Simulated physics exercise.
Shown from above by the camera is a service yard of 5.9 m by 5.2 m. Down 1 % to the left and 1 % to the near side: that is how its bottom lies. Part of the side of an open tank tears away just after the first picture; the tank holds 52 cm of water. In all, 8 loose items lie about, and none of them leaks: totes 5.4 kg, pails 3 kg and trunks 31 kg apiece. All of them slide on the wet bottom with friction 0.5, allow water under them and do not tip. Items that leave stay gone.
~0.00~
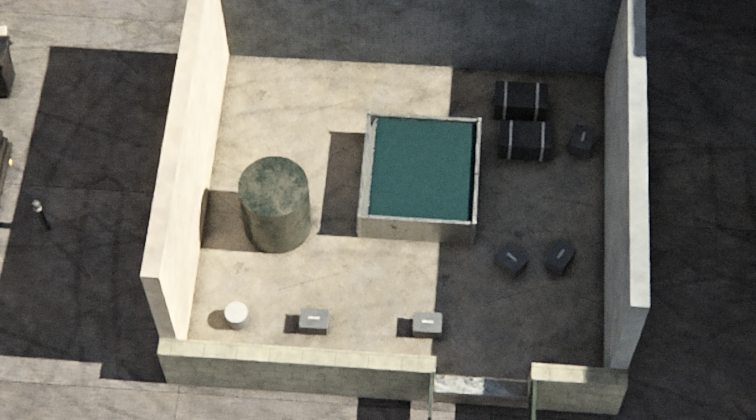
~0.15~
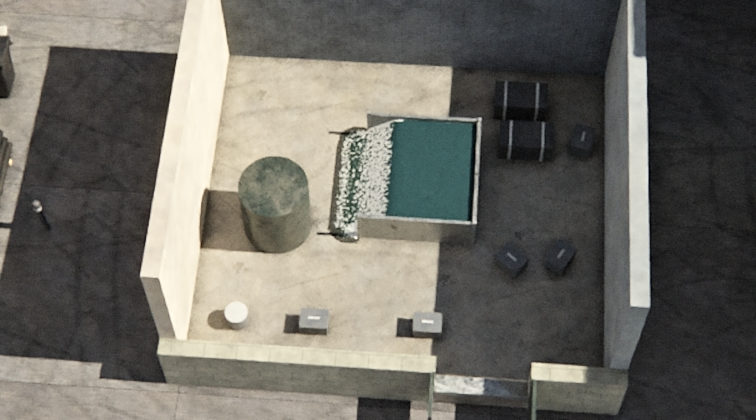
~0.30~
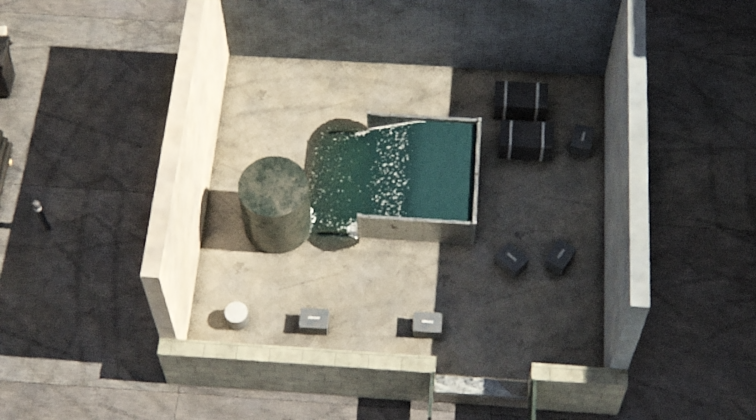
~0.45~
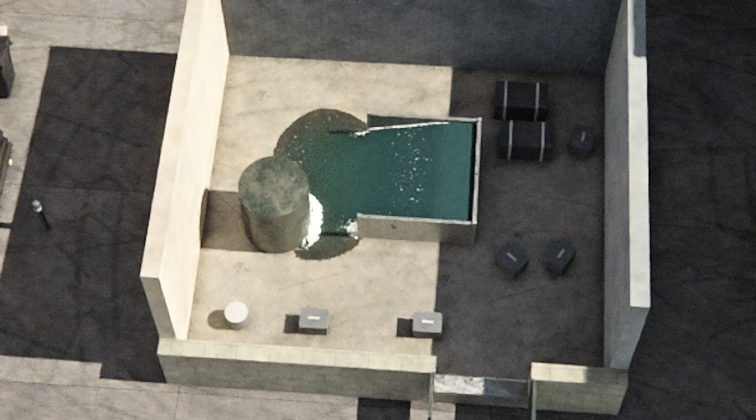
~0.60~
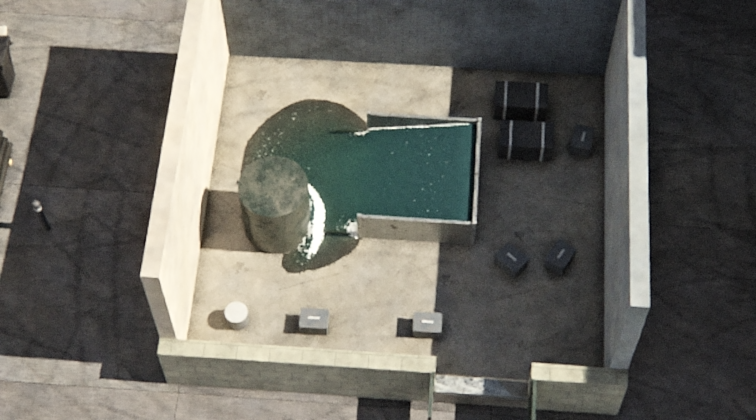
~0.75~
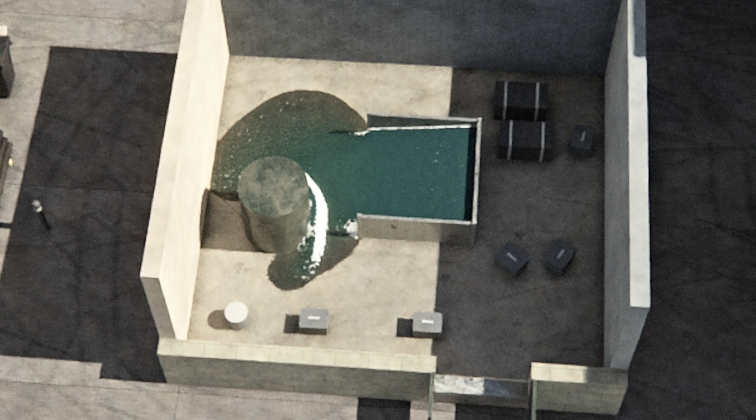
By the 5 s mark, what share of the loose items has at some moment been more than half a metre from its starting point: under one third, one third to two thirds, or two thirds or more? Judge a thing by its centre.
Under one third.
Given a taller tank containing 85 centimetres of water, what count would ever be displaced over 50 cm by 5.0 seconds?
It would come to 6 of them.
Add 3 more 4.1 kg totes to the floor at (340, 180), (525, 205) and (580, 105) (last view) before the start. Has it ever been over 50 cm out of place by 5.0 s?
Check, in order - exceeded, not exceeded, not exceeded.
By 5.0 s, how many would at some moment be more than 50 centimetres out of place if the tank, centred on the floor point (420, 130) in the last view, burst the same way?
Then the count would be 2.
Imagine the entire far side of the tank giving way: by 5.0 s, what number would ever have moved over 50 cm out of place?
Then it comes to 4.
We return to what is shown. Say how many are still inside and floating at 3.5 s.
Total: 2.
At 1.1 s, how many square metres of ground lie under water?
Close to 9.5 m2, I'd say.
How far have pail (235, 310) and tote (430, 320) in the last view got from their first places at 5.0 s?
The first ends 30 centimetres from its start and the second 20 centimetres.
After 1.1 s 0 of 8 are over 50 cm from their spots; 0 afloat.
After 2.2 s 1 of 8 are over 50 cm from their spots; 2 afloat.
After 3.5 s 1 of 8 are over 50 cm from their spots; 2 afloat.
After 5.0 s 1 of 8 are over 50 cm from their spots, and 2 have been at some point; 2 afloat.
